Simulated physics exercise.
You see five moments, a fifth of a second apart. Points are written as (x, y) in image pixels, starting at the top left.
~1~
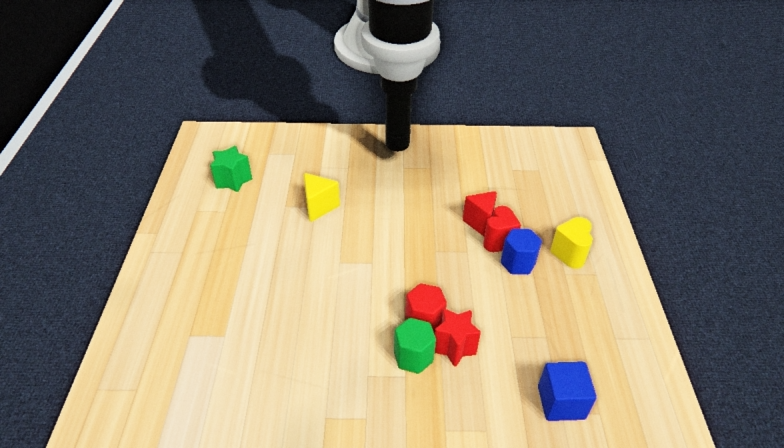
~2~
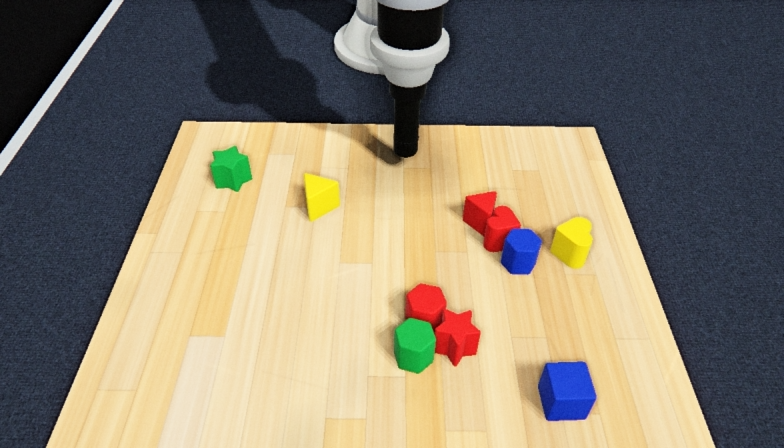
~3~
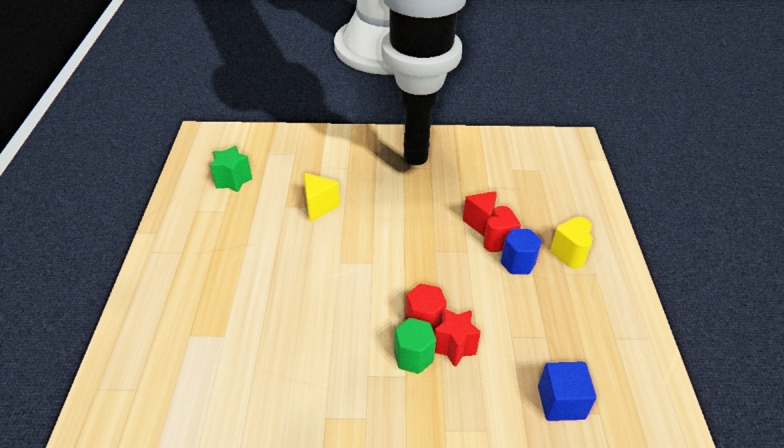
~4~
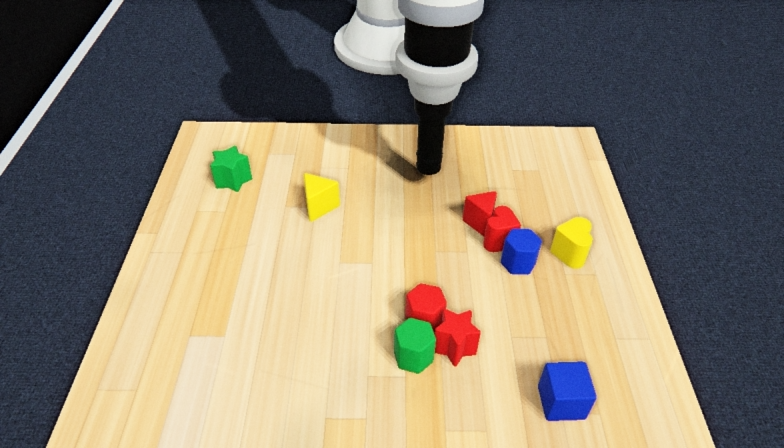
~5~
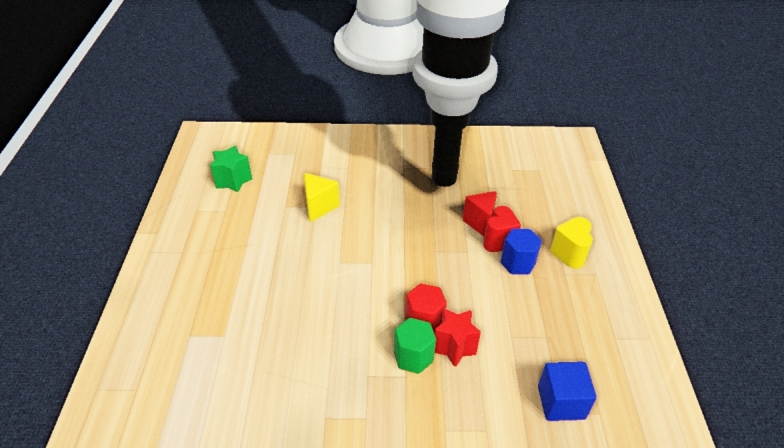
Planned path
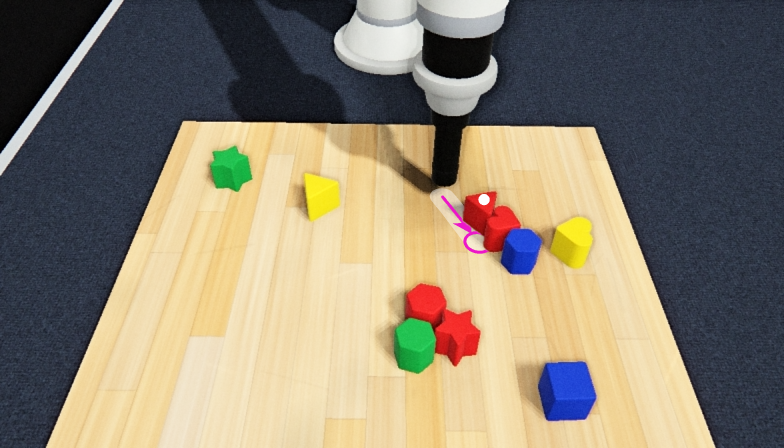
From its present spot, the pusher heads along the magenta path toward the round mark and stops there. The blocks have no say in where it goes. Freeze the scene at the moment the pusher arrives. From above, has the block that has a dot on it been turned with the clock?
No, it doesn't check out.
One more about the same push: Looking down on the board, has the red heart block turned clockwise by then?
I believe so.
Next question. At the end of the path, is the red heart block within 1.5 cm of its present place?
Going by the path, no.
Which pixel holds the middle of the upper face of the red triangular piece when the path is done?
Around pixel (505, 212).
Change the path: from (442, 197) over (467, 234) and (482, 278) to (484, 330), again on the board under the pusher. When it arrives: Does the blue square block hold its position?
Yes - that is the case.
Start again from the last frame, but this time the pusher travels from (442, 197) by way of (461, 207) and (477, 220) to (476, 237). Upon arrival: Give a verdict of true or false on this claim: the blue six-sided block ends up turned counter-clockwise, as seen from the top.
False.
Drawn move, from (442, 197) directly to (478, 242); the dot is on the red triangular piece.
On the path given first. Halfway along, pusher (462, 202); red triangular piece (490, 203), turned 20° anticlockwise; red heart block (512, 219); blue six-sided block (526, 241).
At the end, pusher (481, 225); red triangular piece (505, 212), turned 90° anticlockwise; red heart block (531, 221), turned 25° clockwise; blue six-sided block (528, 242); yellow heart block still.
